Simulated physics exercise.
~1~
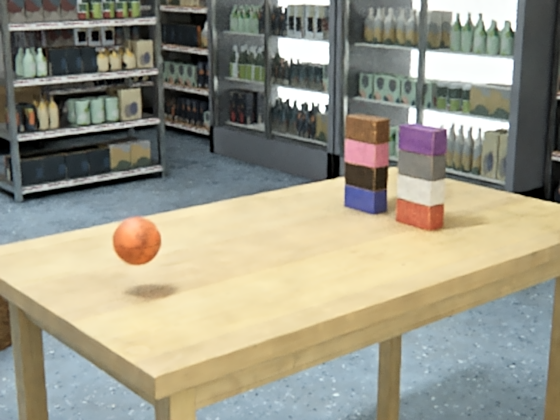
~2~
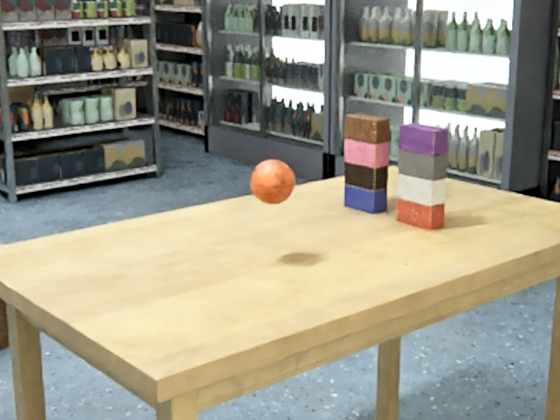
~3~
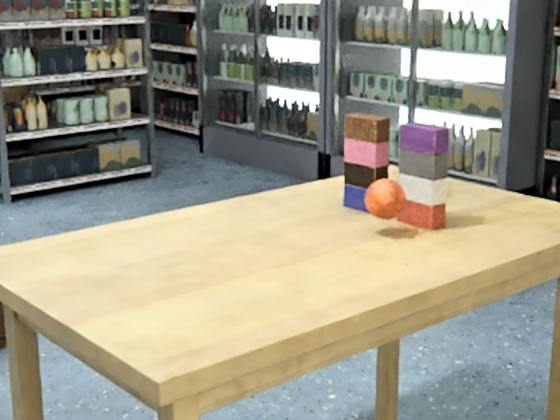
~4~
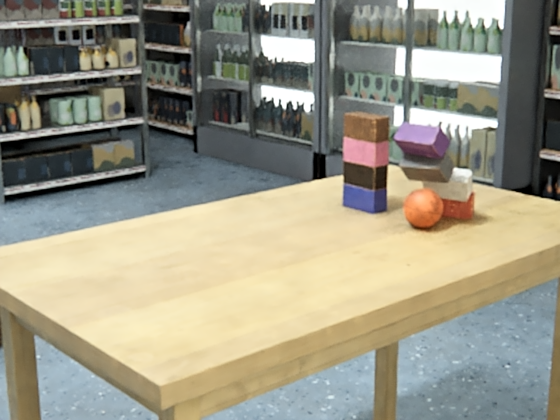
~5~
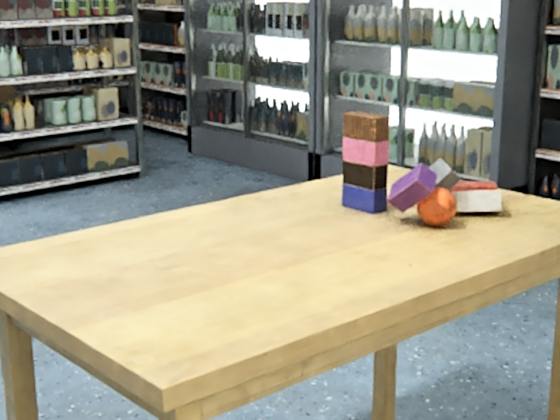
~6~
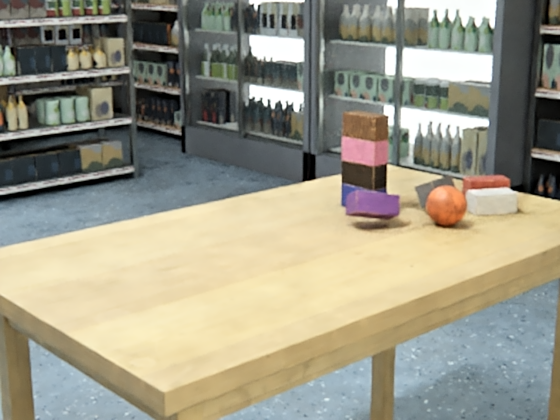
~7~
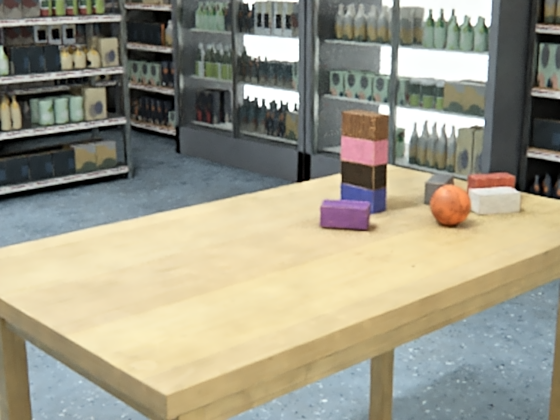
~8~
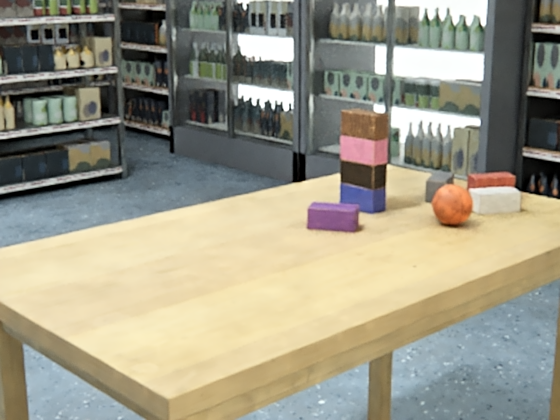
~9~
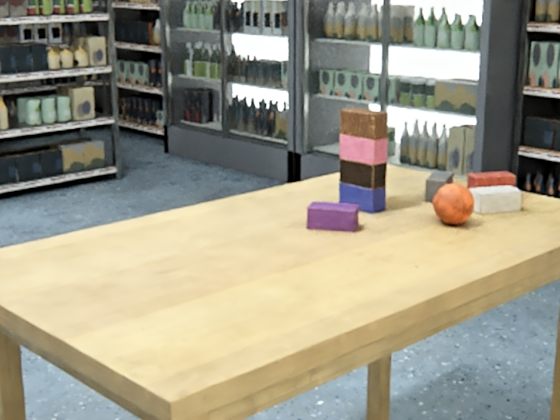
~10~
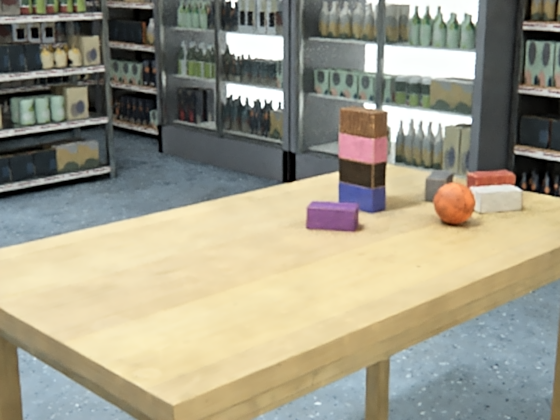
An orange ball flies right and knocks down one block stack, leaving the other standing.
